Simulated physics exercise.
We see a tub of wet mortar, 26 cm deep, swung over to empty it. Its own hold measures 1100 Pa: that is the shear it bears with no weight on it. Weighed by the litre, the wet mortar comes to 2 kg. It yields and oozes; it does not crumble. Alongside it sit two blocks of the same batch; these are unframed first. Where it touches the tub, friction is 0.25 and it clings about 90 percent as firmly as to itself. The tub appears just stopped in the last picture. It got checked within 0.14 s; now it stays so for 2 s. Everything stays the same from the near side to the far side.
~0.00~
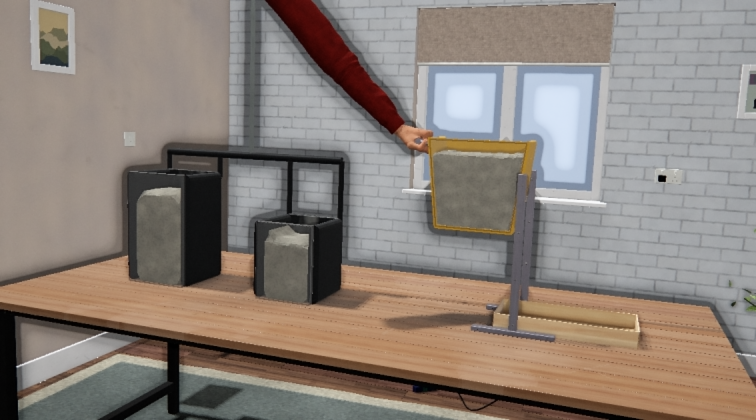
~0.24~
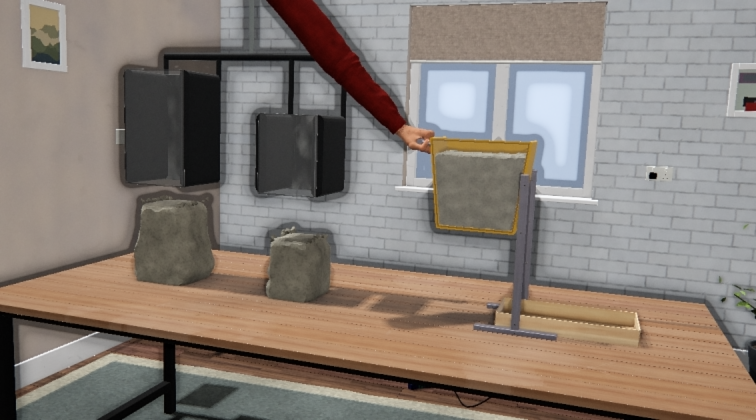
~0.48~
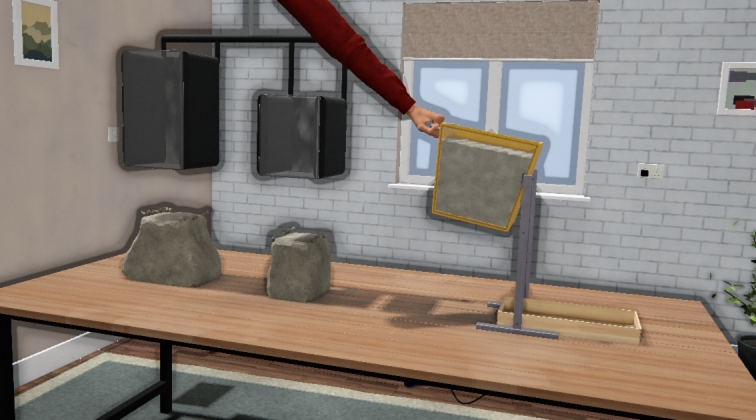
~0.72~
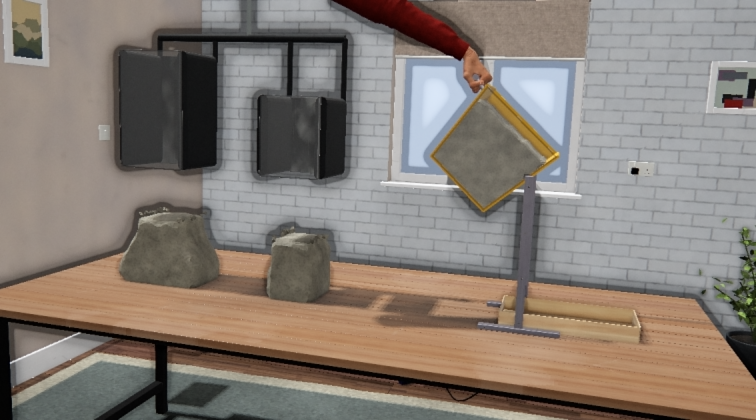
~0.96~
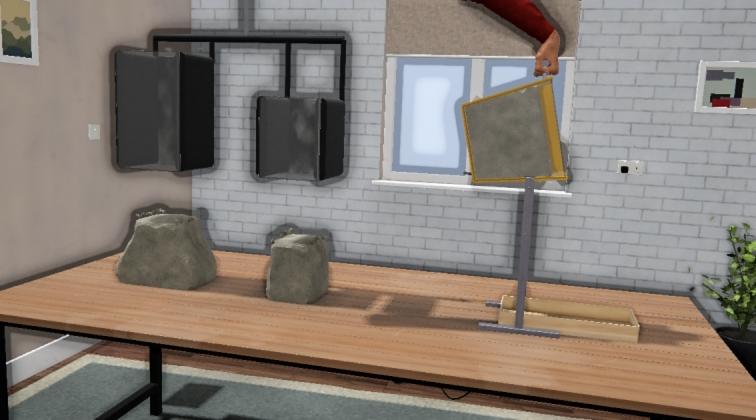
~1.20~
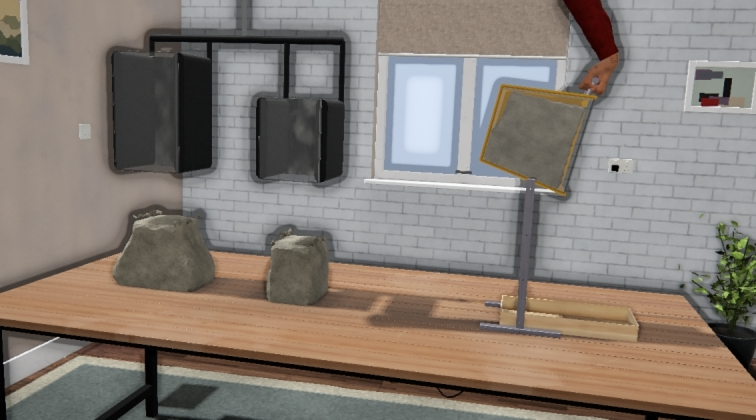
A room with white brick walls and a window is seen from across a wooden table, the view drifting slightly so the background slides left. Two black open boxes surround grey blocks at left, while a red-sleeved arm grips a yellow-edged tub of grey mortar on a post at right. The boxes rise, the larger block sags and widens, and then the hand swings the tub over clockwise, its mortar still inside.
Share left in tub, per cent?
Near 35 %.
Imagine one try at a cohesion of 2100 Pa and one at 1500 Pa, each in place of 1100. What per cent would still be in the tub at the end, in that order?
Expect about 100 in a hundred, then about 40 in a hundred.
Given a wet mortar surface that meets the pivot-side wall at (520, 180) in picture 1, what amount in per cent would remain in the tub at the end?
It would be close to 45 percent.
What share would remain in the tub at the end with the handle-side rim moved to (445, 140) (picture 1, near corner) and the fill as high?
The tub would end up holding some 60 % of it.
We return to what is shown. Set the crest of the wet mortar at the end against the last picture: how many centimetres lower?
About 14 cm.
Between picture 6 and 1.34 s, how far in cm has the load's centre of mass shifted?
5 cm.
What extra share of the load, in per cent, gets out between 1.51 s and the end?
Roughly 20 %.
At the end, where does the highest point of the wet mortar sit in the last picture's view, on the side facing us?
It ends up highest close to (493, 139).
After 1.34 s, the tub is at 102 degrees and holds 86 %.
After 1.51 s, the tub is at 102 degrees and holds 55 %.
After 1.68 s, the tub is at 102 degrees and holds 35 %.
After 1.85 s, the tub is at 102 degrees and holds 35 %.
After 3.20 s, the tub is at 102 degrees and holds 35 %.
